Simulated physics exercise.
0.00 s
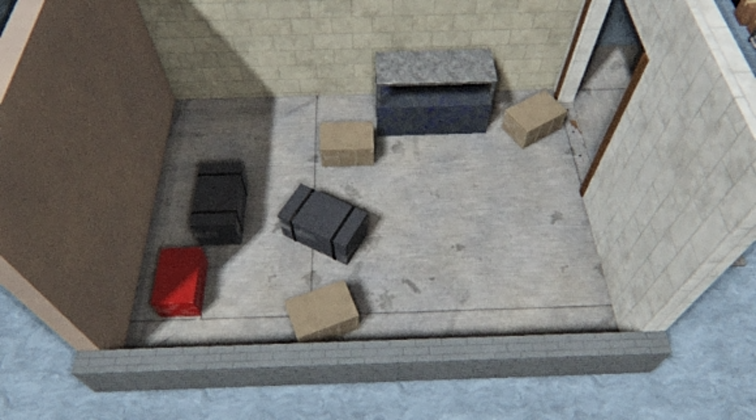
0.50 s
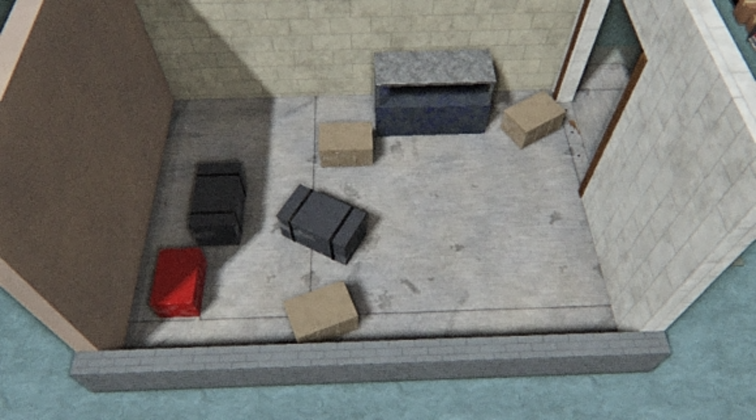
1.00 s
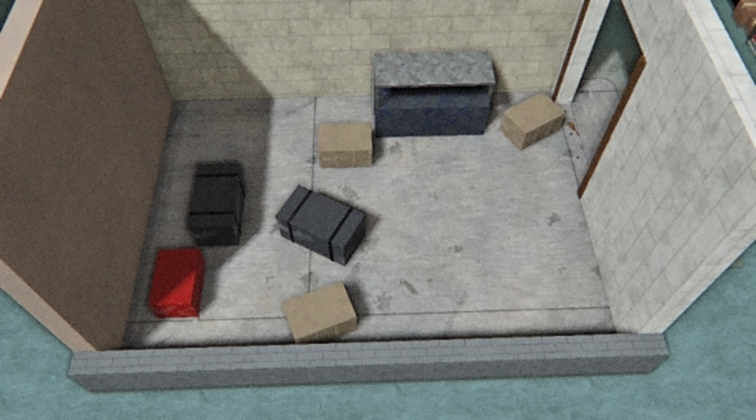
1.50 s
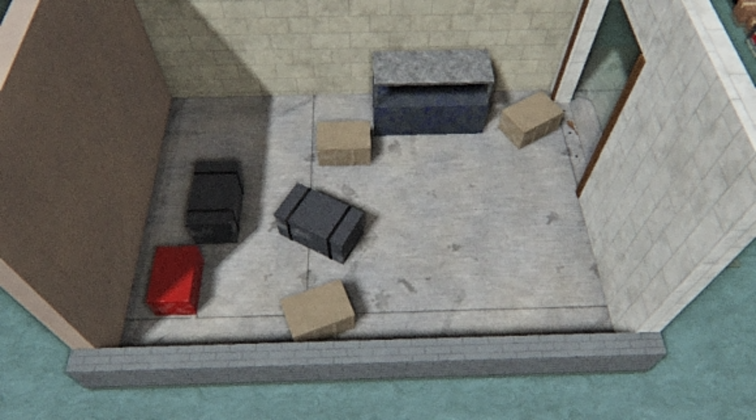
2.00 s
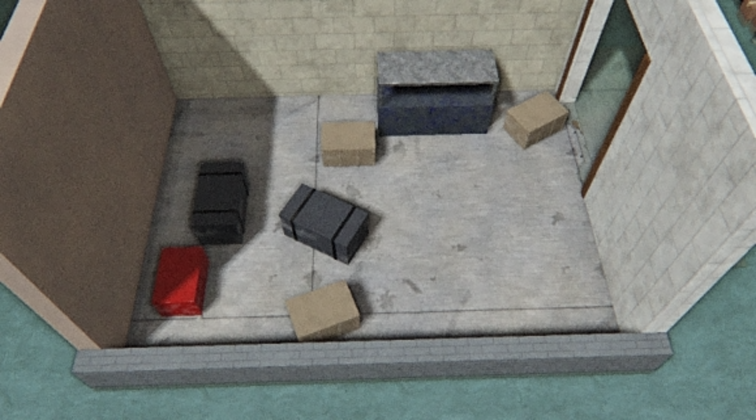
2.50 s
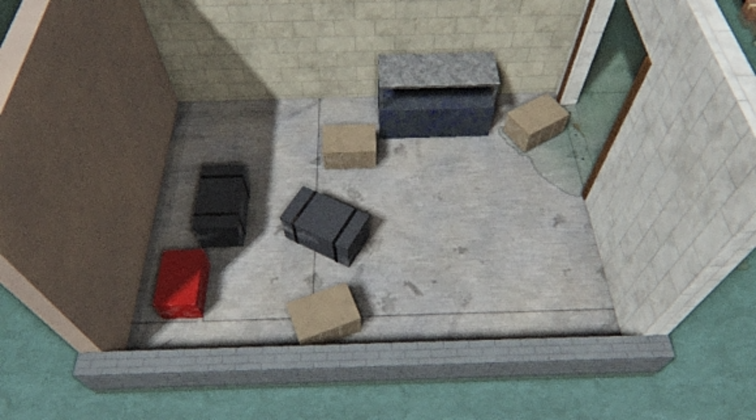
In this clip, seen from above, tan boxes, two black trunks and a red crate sit still in a small room with a dark counter, while shallow greenish water comes through the right-hand doorway and spreads slightly across the floor.
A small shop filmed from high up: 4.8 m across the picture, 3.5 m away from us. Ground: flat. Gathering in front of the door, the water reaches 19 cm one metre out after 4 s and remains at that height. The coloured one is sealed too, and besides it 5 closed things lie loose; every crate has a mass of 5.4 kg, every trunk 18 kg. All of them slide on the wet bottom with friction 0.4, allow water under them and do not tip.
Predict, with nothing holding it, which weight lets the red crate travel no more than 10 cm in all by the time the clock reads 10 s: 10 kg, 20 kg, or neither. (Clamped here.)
It moves too much either way.
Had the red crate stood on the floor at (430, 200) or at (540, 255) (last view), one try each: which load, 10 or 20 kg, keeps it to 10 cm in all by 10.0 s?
Respectively, neither option succeeds and the light option succeeds.
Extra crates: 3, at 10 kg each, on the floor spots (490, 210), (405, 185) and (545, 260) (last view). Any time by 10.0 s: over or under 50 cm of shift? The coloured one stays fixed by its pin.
Answer by position: Outside the range; outside the range; inside the range.
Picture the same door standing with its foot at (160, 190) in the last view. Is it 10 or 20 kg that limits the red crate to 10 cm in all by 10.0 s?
Outcome - the lighter pick works.
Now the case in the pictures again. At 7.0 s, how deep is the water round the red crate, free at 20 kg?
1 cm, roughly.
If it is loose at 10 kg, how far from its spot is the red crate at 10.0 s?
About 30 cm off its spot.
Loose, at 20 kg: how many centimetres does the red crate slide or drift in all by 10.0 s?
Close to 20 cm, all told.
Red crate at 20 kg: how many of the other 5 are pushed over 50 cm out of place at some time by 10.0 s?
4.
After 3.5 s the red crate would be 0 cm from its start with 10 kg and 0 cm from its start with 20 kg; 0 cm of water round it then.
After 4.5 s the red crate would be 0 cm from its start with 10 kg and 0 cm from its start with 20 kg; 0 cm of water round it then.
After 7.0 s the red crate would be 0 cm from its start with 10 kg and 0 cm from its start with 20 kg; 1 cm of water round it then.
After 10.0 s the red crate would be 29 cm from its start with 10 kg and 16 cm from its start with 20 kg; 12 cm of water round it then.
